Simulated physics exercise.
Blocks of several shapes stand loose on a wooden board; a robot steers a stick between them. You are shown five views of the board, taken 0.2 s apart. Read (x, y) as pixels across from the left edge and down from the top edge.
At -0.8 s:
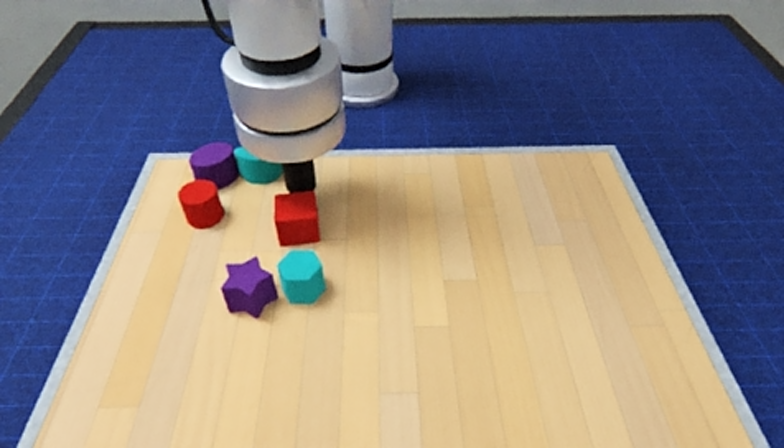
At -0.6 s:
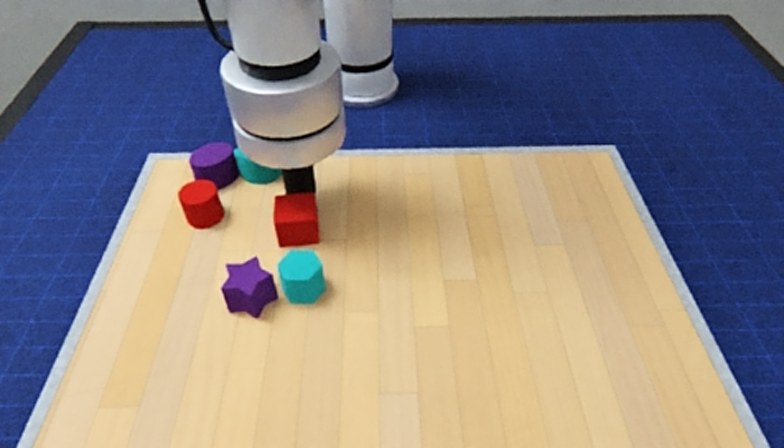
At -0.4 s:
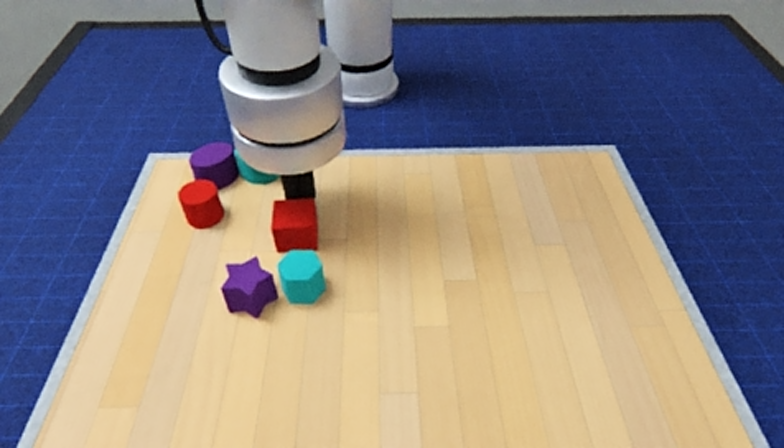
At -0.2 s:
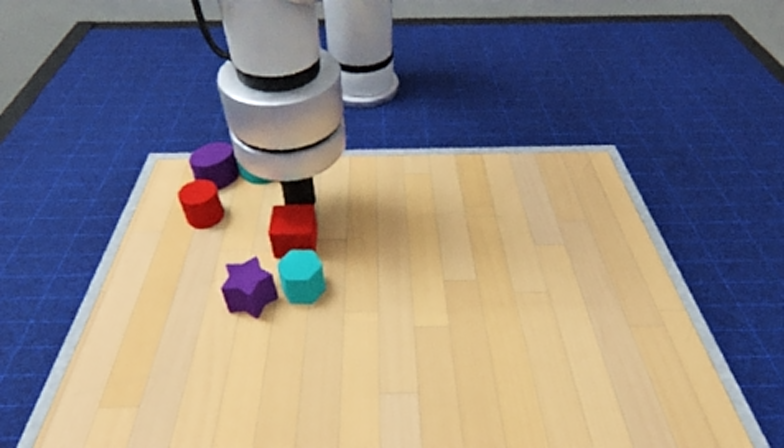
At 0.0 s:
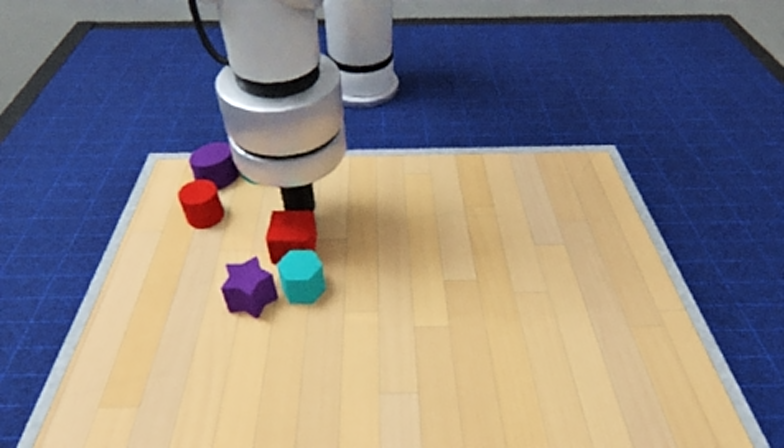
The footage shows a robot arm with a black stick above a wooden board of purple, red and turquoise blocks, slowly pushing the red square block a short way toward the purple star and turquoise six-sided block, which stay still.
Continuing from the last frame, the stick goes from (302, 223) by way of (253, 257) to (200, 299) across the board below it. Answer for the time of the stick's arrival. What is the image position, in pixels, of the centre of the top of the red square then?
At (274, 250).
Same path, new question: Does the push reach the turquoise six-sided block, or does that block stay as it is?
That block is going to get moved.
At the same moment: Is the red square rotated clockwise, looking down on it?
In short: No.
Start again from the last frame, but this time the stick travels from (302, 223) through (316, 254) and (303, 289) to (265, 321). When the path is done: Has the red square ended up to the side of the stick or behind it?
I'd say no.
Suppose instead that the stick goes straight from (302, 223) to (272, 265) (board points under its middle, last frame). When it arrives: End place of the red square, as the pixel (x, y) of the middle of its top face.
It comes to (273, 269).
The first path, step by step. One third of the way, stick (265, 230); red square (275, 246), turned 35° anticlockwise; turquoise six-sided block (302, 272).
Two thirds of the way, stick (230, 256); purple star-shaped block (241, 278); red square (274, 250), turned 50° anticlockwise; turquoise six-sided block (304, 273).
At the end, stick (194, 284); red disc unmoved; purple star-shaped block (241, 279); red square (274, 250), turned 50° anticlockwise; turquoise six-sided block (304, 273).
